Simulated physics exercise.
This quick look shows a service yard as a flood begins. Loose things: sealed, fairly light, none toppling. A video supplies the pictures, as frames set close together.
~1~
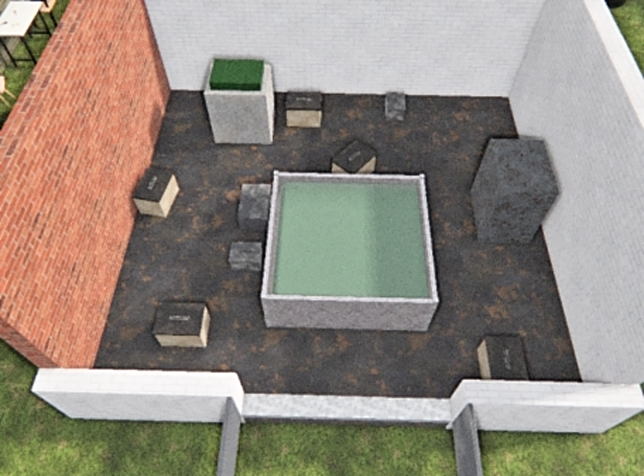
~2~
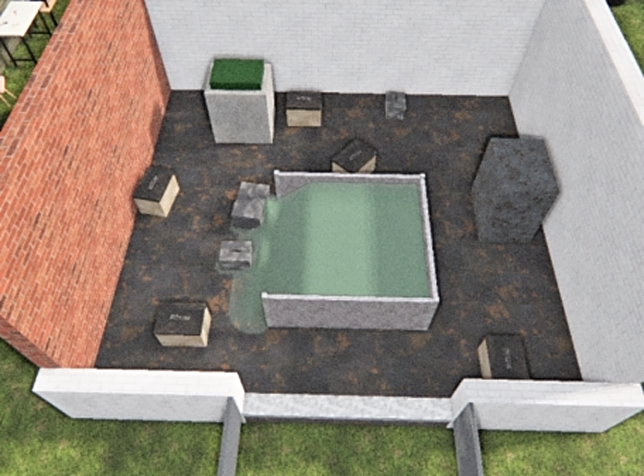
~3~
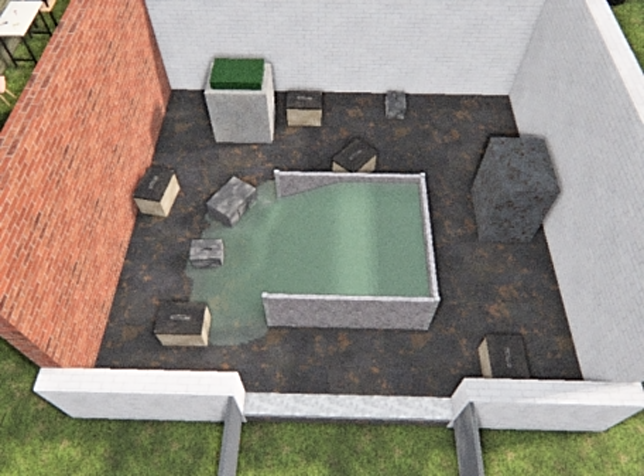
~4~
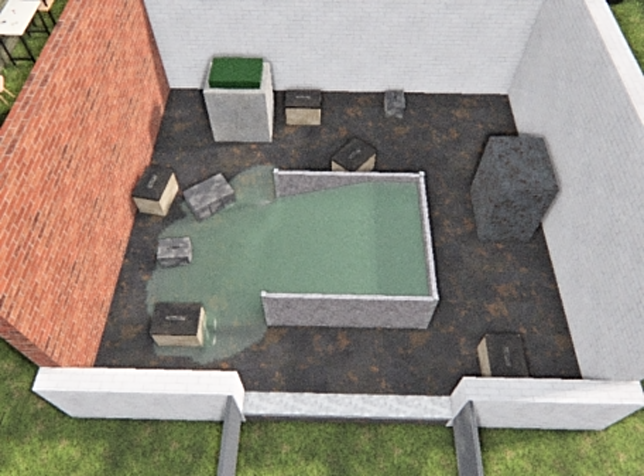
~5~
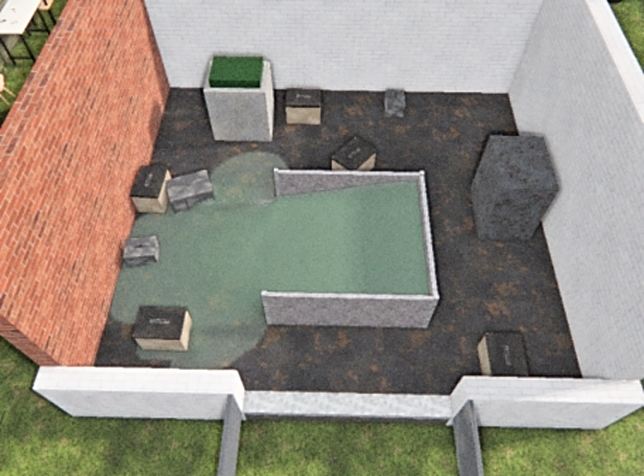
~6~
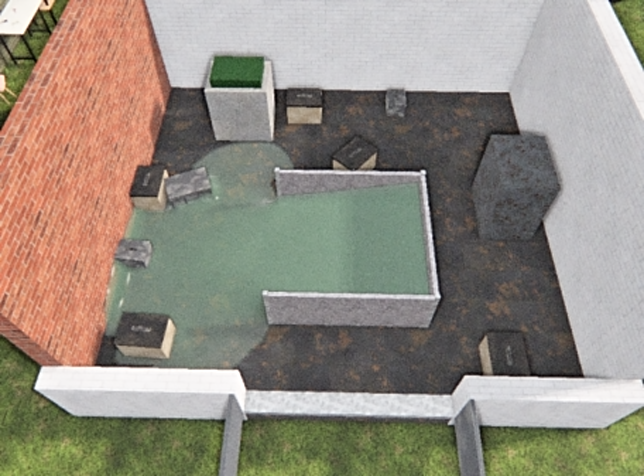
Green water spreading left from an open-sided walled tank, pushing two grey blocks toward a brick wall and nudging nearby dark-topped boxes.
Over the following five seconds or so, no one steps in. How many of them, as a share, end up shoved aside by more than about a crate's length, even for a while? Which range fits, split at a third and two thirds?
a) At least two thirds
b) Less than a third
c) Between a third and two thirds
a, at least two thirds.
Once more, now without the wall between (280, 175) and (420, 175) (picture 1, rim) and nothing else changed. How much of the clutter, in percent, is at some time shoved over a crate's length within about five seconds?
Roughly 80 per cent.
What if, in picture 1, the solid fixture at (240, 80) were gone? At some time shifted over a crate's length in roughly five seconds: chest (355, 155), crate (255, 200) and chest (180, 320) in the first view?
Result, listed order: Hardly budged / knocked clear / knocked clear.
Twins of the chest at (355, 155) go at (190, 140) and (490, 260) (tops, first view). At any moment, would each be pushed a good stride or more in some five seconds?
Taking the two as listed, the first reached the mark and the second stopped before it.
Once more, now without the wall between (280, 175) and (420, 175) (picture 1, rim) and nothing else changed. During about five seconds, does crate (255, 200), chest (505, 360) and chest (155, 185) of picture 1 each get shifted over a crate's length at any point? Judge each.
Object by object: Short of it, short of it, covered the distance.
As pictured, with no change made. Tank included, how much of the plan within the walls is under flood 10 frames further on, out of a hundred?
I'd put it at around 40 in a hundred.
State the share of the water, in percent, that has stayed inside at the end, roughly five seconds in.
Looks like about 94 per cent of the water.
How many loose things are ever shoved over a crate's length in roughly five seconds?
The count is 8.
A moment on, 3 of 8 are well off their spots; 2 afloat.
Next, 3 of 8 are well off their spots; 3 afloat.
Later, 4 of 8 are well off their spots; 4 afloat.
In the end, 8 of 8 are well off their spots, and 8 have been at some point; 6 afloat.
